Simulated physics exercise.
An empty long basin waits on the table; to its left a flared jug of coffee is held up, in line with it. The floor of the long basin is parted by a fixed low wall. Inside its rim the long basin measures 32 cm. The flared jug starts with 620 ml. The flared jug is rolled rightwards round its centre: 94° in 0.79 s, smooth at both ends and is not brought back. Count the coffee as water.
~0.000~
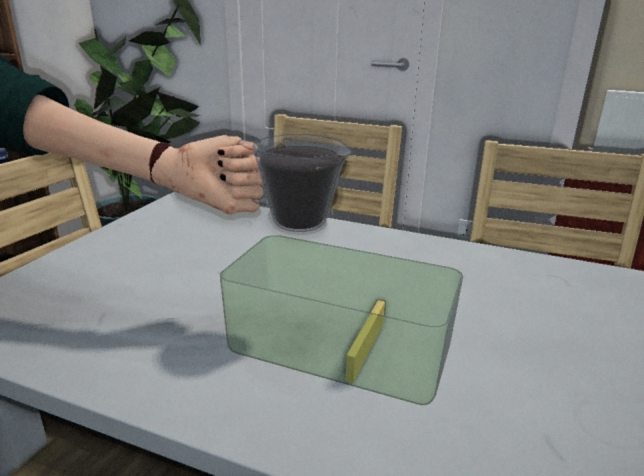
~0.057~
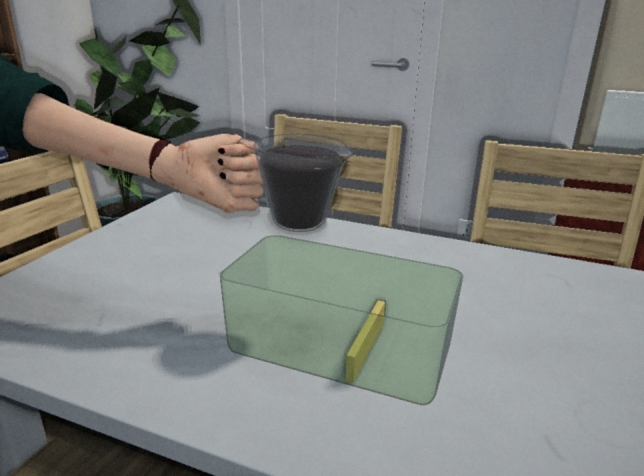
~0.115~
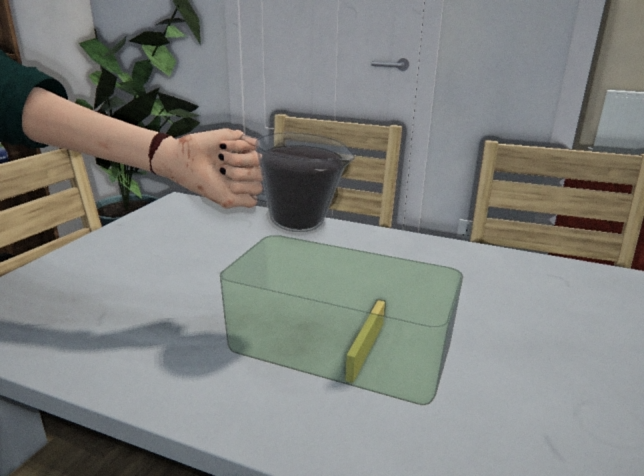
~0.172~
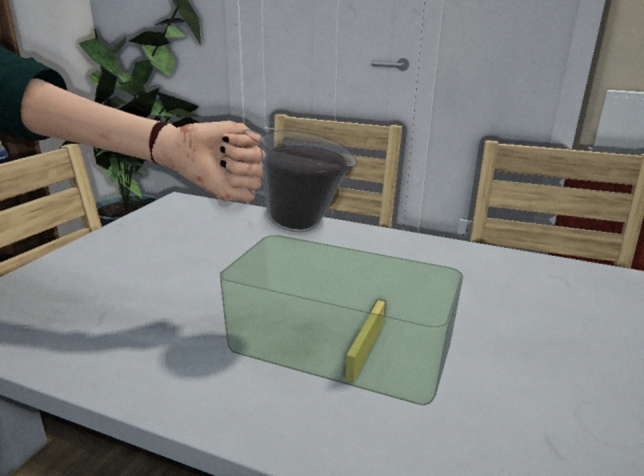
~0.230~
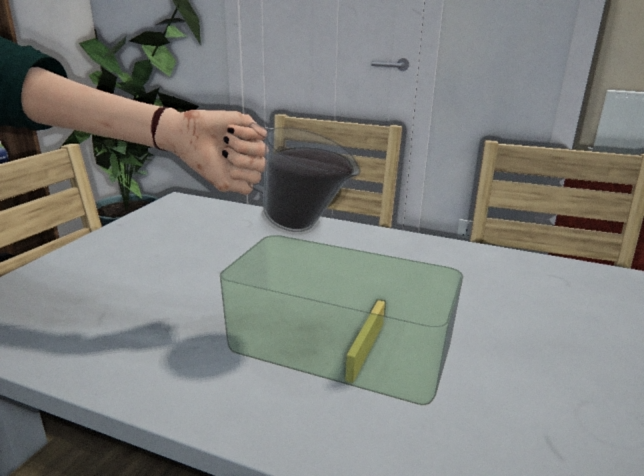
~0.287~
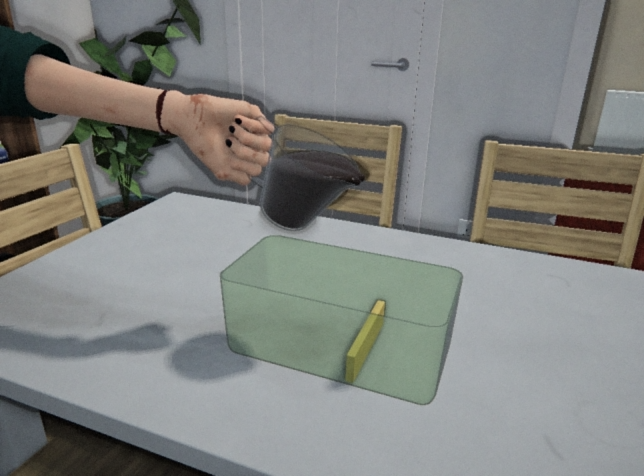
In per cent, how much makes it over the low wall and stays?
Roughly 93 per cent is past the wall.
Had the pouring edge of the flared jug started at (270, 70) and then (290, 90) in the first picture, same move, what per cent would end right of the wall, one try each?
In turn about 10 and 5 per cent.
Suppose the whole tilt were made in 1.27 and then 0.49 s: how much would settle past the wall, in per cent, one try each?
In turn about 95 and 85 per cent.
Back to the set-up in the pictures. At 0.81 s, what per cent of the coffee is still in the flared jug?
Near 12 in a hundred.
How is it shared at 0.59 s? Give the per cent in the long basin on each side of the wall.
Left about 0, right about 22.
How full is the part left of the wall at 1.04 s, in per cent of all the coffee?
Near 6 in a hundred.
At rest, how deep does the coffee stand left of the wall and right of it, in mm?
Left about 0 mm, right about 34 mm.
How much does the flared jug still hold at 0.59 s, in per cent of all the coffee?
Some 54 per cent.
Then, 0.59 s in, the tilt is 80° and 53 per cent is still to pour, 0 is left of the wall and 22 right of it.
Then, 0.81 s in, the tilt is 94° and 12 per cent is still to pour, 5 is left of the wall and 71 right of it.
Then, 1.04 s in, the tilt is 94° and 1 per cent is still to pour, 6 is left of the wall and 91 right of it.
Then, 1.29 s in, the tilt is 94° and 0 per cent is still to pour, 7 is left of the wall and 93 right of it.
Finally, 7 per cent lies left of the wall, 93 right of it and 1 outside.
